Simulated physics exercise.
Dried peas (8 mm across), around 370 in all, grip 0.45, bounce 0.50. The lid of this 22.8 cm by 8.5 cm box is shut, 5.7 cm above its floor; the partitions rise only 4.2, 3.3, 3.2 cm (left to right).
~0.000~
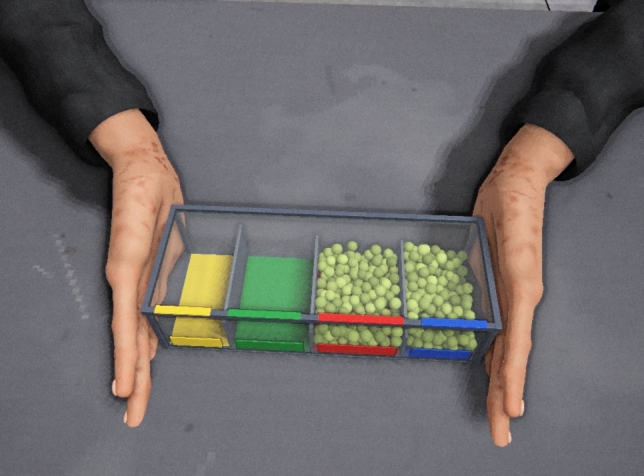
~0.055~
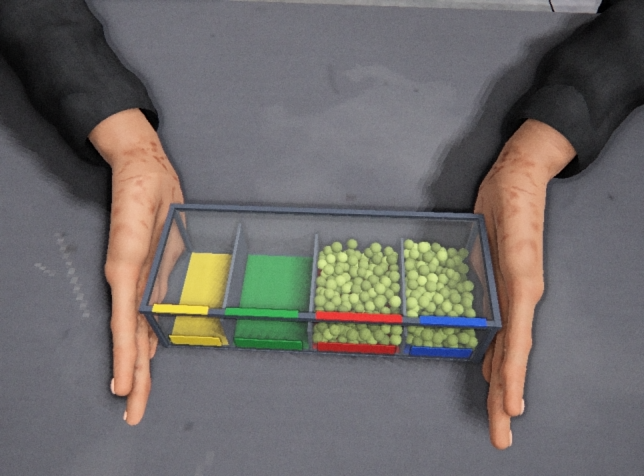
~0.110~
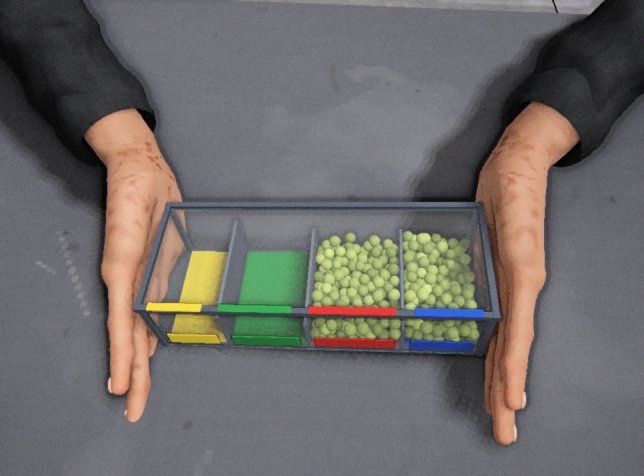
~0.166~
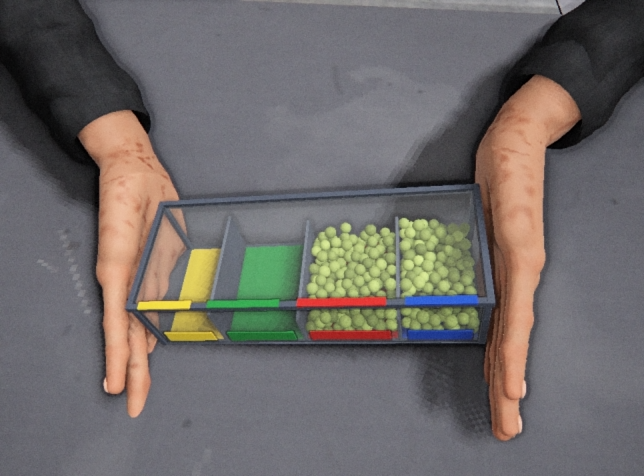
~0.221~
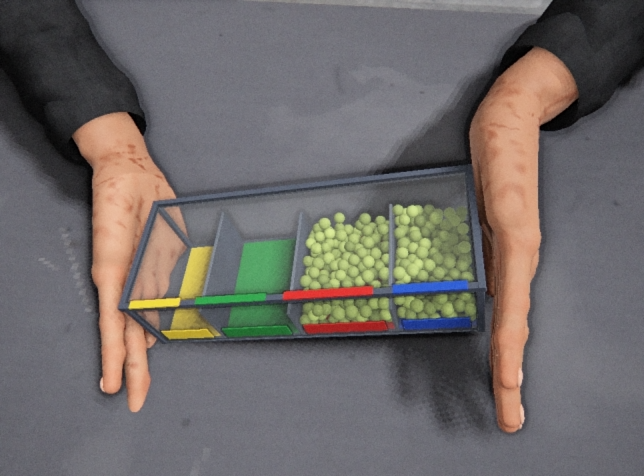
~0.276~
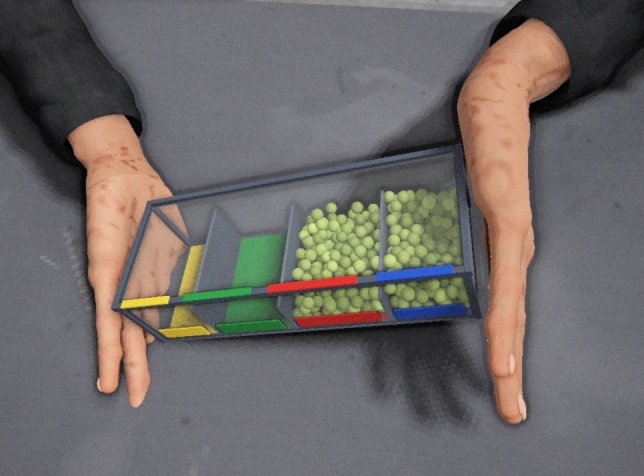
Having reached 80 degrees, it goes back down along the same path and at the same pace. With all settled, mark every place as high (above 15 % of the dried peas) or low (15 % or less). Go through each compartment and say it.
Red compartment: High; blue compartment: High; green compartment: High; yellow compartment: High.
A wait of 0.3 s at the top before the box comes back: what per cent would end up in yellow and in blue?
Result - yellow: 25 %; blue: 20 %.
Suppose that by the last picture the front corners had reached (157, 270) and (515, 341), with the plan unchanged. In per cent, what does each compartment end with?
Per cent by compartment: Red 35, blue 65, green 0, yellow 0.
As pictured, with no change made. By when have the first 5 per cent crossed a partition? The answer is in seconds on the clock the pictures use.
Close to the 0.90 s mark.
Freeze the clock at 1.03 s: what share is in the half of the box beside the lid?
40 %.
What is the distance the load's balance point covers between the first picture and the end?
About 6.5 cm.
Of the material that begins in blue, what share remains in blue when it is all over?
Fraction kept: Approx. 40 %.
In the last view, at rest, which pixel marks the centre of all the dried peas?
Roughly pixel (320, 305).
After 1.03 s, tilt 79 degrees; red 50 %, blue 35 %, green 10 %, yellow 5 %.
Then, at 1.54 s, tilt 33 degrees; red 30 %, blue 20 %, green 30 %, yellow 20 %.
After 2.11 s, tilt 0 degrees; red 30 %, blue 20 %, green 30 %, yellow 20 %.
By 3.0 s all is still; red 30 %, blue 20 %, green 30 %, yellow 20 %.
